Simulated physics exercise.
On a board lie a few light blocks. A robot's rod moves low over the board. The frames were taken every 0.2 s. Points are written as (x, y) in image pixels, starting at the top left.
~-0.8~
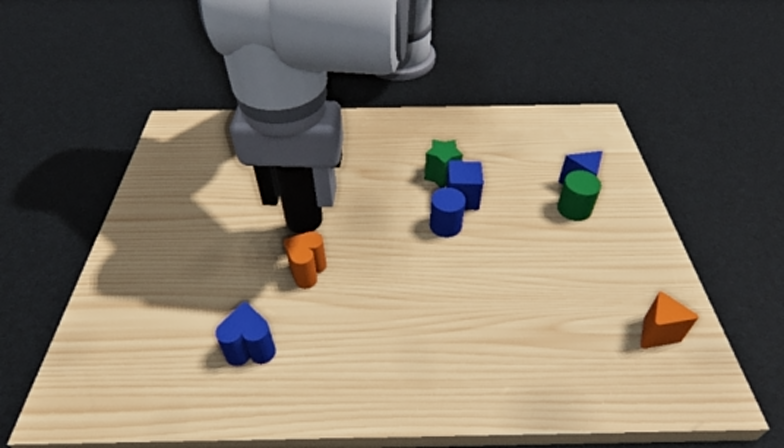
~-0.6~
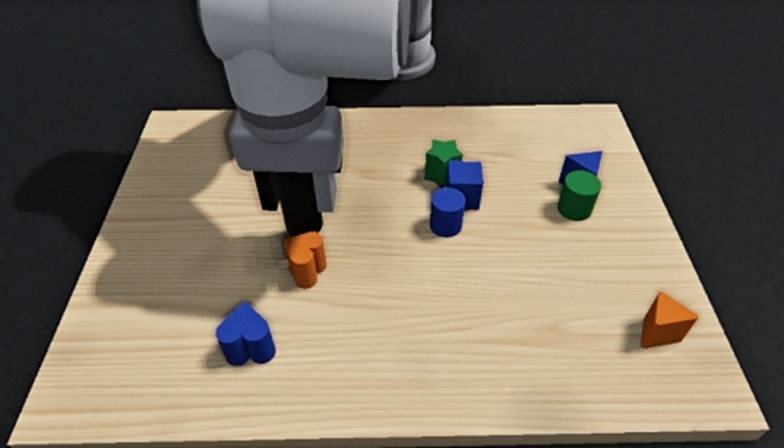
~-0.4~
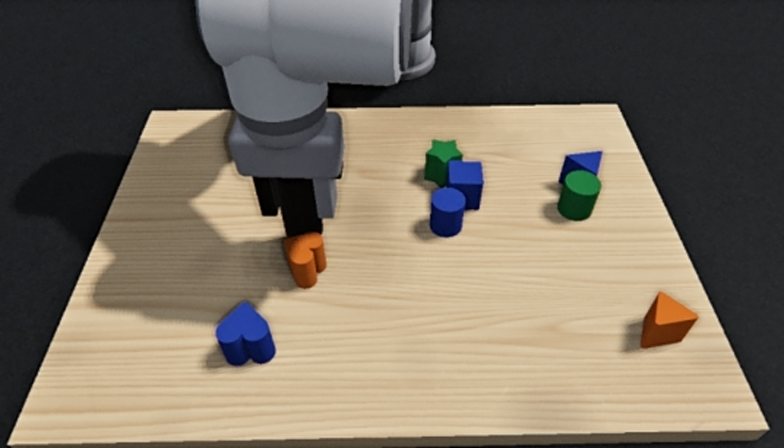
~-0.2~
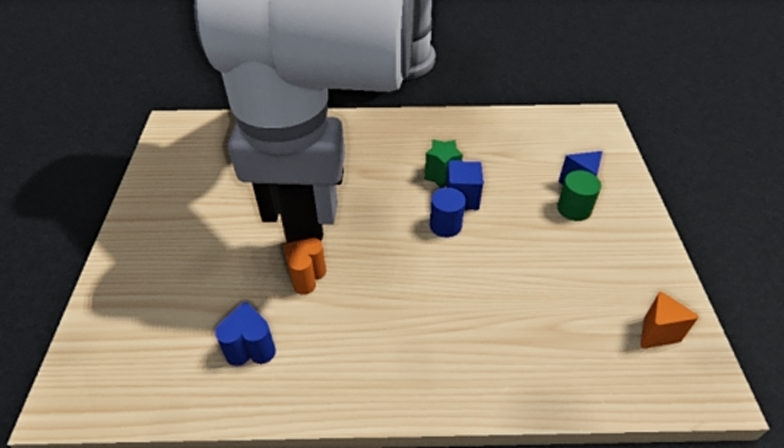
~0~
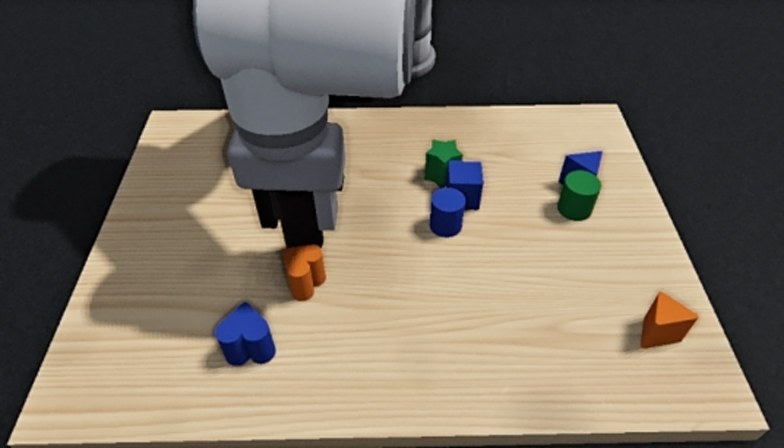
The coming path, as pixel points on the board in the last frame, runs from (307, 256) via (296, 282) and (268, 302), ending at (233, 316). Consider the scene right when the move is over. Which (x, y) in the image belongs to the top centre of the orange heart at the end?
My estimate: (284, 302).
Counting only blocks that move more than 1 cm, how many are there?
I expect one block to move.
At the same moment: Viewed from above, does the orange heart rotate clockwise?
No - that is not the case.
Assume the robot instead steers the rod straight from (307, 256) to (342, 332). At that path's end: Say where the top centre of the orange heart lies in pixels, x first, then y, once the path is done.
Pixel (299, 320).
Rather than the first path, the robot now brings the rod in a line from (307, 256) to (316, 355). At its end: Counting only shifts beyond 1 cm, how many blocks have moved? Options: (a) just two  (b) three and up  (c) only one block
c - only one block.
What follows on the original path. One third of the way, rod at (293, 272); orange heart at (290, 289).
Two thirds of the way, rod at (264, 291); orange heart at (284, 302), turned 20° anticlockwise.
At the end, rod at (228, 304); blue heart still; orange heart at (284, 302), turned 20° anticlockwise.
